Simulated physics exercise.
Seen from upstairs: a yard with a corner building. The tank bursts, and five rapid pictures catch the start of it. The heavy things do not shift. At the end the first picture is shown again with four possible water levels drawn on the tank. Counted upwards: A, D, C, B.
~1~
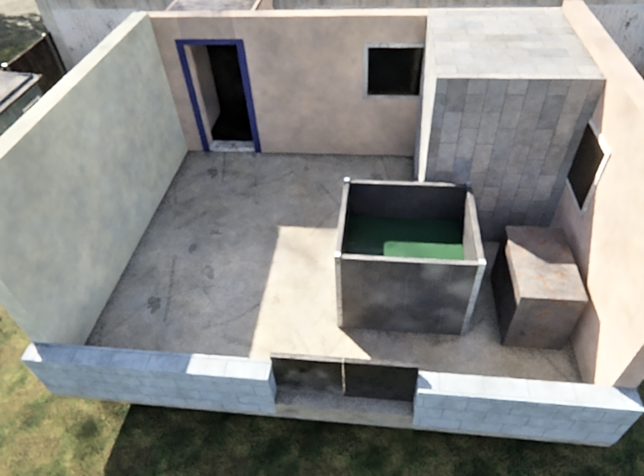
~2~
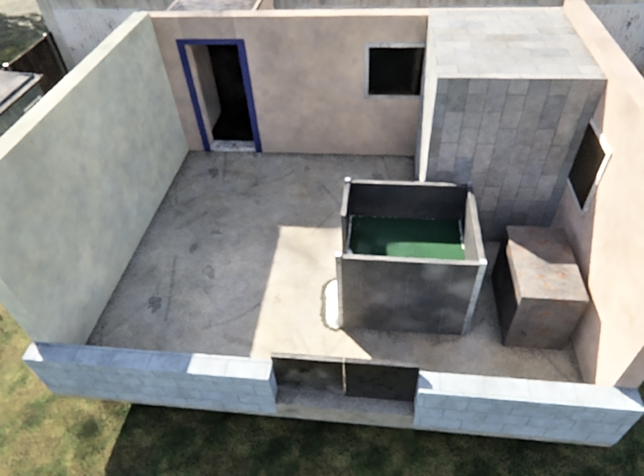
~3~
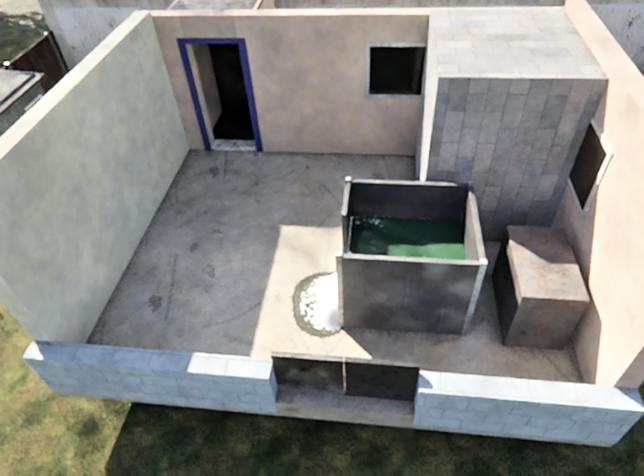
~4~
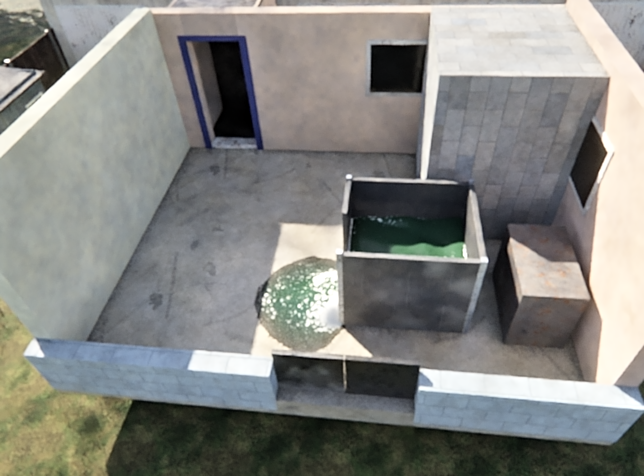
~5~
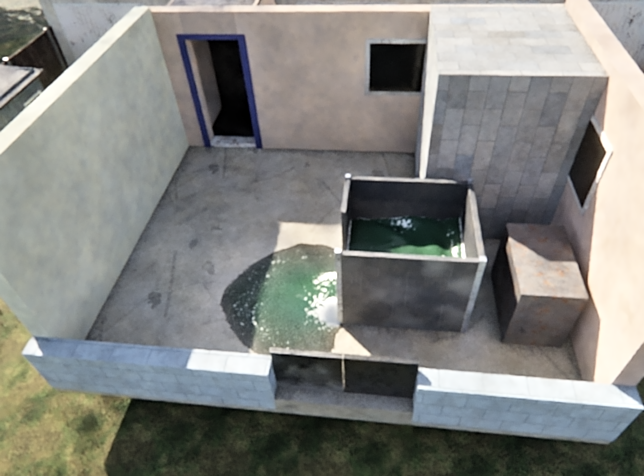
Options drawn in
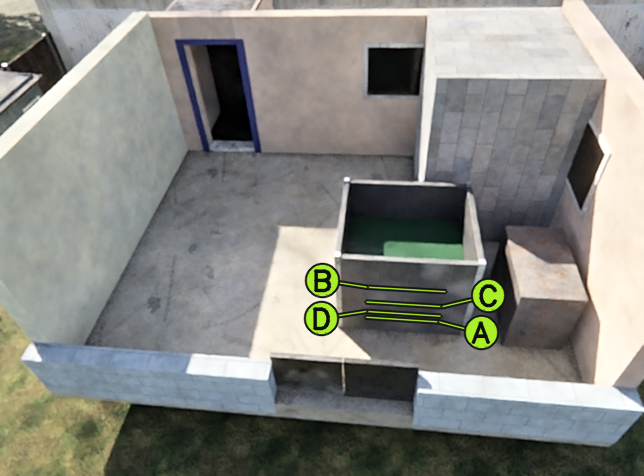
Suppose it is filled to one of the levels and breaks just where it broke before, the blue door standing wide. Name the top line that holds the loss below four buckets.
Level C just does it.
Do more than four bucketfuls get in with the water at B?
Yes, it does.
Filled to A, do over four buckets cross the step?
No.
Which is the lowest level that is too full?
That is level B.
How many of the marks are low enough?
Three of the four.
In lime, A at (402, 319); B at (405, 289); C at (404, 304); D at (402, 313); from the bottom up A, D, C, B.
With A, nothing gets over.
With B, about 11 bucketfuls get in.
With C, a bucket or two gets in.
With D, nothing gets over.
